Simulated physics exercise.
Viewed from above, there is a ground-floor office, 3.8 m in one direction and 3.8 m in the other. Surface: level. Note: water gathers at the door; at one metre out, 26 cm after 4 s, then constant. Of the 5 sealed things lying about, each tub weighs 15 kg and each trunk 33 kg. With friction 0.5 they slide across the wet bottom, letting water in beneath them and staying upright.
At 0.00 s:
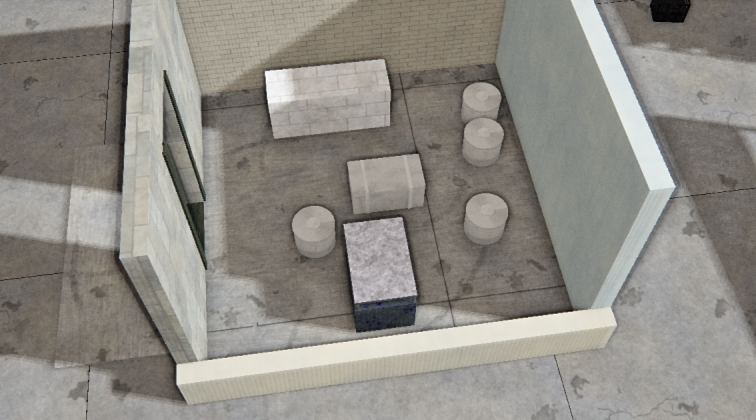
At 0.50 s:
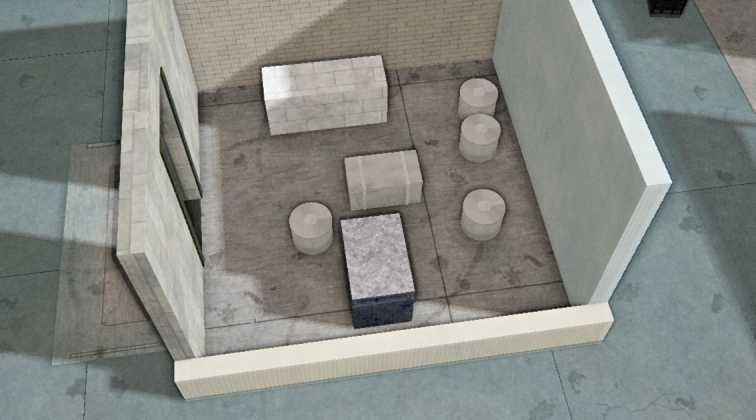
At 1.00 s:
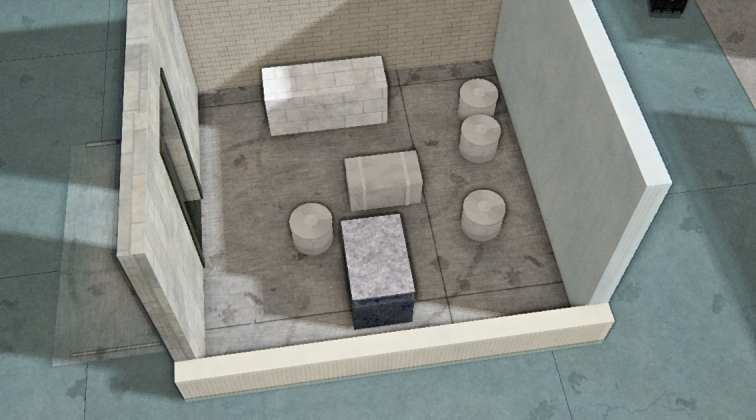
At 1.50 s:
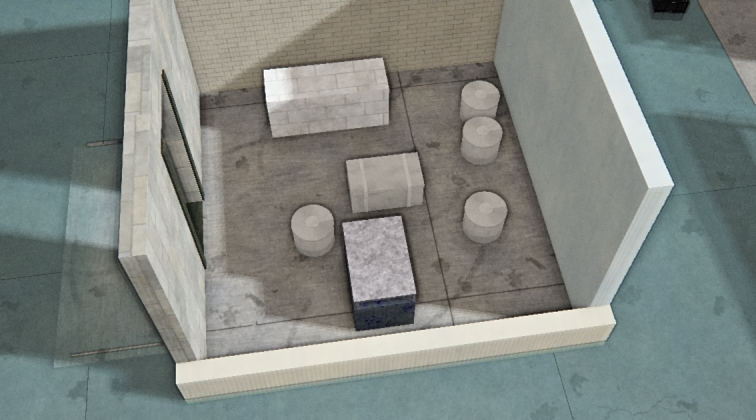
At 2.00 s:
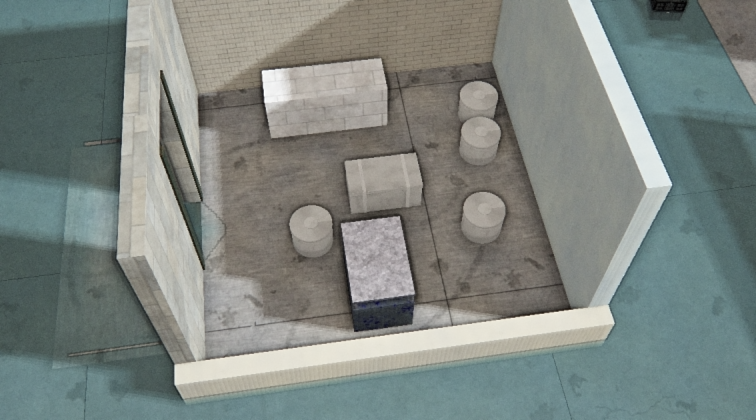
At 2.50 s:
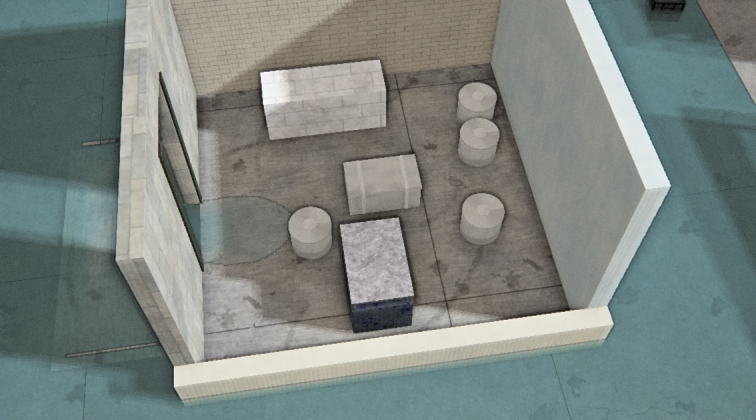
To begin with, a small roofless room seen from above holds pale blocks and round drums, with dry grey paving around it. Bluish-green water then covers the ground outside, while the floor within stays dry. Finally, a thin, rounded sheet of water spreads in through the left wall's opening, and the objects stay still.
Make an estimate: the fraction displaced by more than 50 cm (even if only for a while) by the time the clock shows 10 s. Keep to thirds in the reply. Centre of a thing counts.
My answer: One to two thirds.
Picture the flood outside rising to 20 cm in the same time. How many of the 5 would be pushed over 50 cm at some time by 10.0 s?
The answer would then be 1.
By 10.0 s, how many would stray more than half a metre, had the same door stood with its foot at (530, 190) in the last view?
Count: 3.
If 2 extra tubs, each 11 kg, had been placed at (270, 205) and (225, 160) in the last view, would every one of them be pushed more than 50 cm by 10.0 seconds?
First one exceeds it, second one stays within it.
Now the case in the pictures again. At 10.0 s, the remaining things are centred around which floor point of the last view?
Near (471, 153).
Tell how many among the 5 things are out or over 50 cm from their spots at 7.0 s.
At that moment it comes to 1.
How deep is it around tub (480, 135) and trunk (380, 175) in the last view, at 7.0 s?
Close to 5 and 8 centimetres.
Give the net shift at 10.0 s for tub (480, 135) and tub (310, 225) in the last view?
Shifts: 30 cm / 150 cm.
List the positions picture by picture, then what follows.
In the first frame, a tub at (487, 210), on the bottom; a trunk at (386, 174) rests on the ground; water covers 0.0 m2; 0 of 5 have shifted.
In the second frame, a tub at (484, 206), on the bottom; a trunk at (383, 170) rests on the ground; 0.0 m2 under water; 0 of 5 have shifted.
In the third frame, a tub at (484, 207) rests on the ground; a trunk at (383, 171), on the bottom; 0.0 m2 under water; 0 of 5 have shifted.
In the fourth frame, a tub at (486, 209) rests on the ground; a trunk at (385, 172), on the bottom; 0.0 m2 under water; 0 of 5 have shifted.
In the fifth frame, a tub at (485, 209), on the bottom; a trunk at (383, 173) rests on the ground; water covers 0.1 m2; 0 of 5 have shifted.
In the sixth frame, a tub at (483, 210), on the bottom; a trunk at (382, 174), on the bottom; water covers 0.7 m2; 0 of 5 have shifted.
After 3.5 s 0 of 5 are over 50 cm from their spots; 0 afloat.
After 4.5 s 0 of 5 are over 50 cm from their spots; 0 afloat.
After 7.0 s 1 of 5 are over 50 cm from their spots; 0 afloat.
After 10.0 s 3 of 5 are over 50 cm from their spots, and 3 have been at some point; 5 afloat.
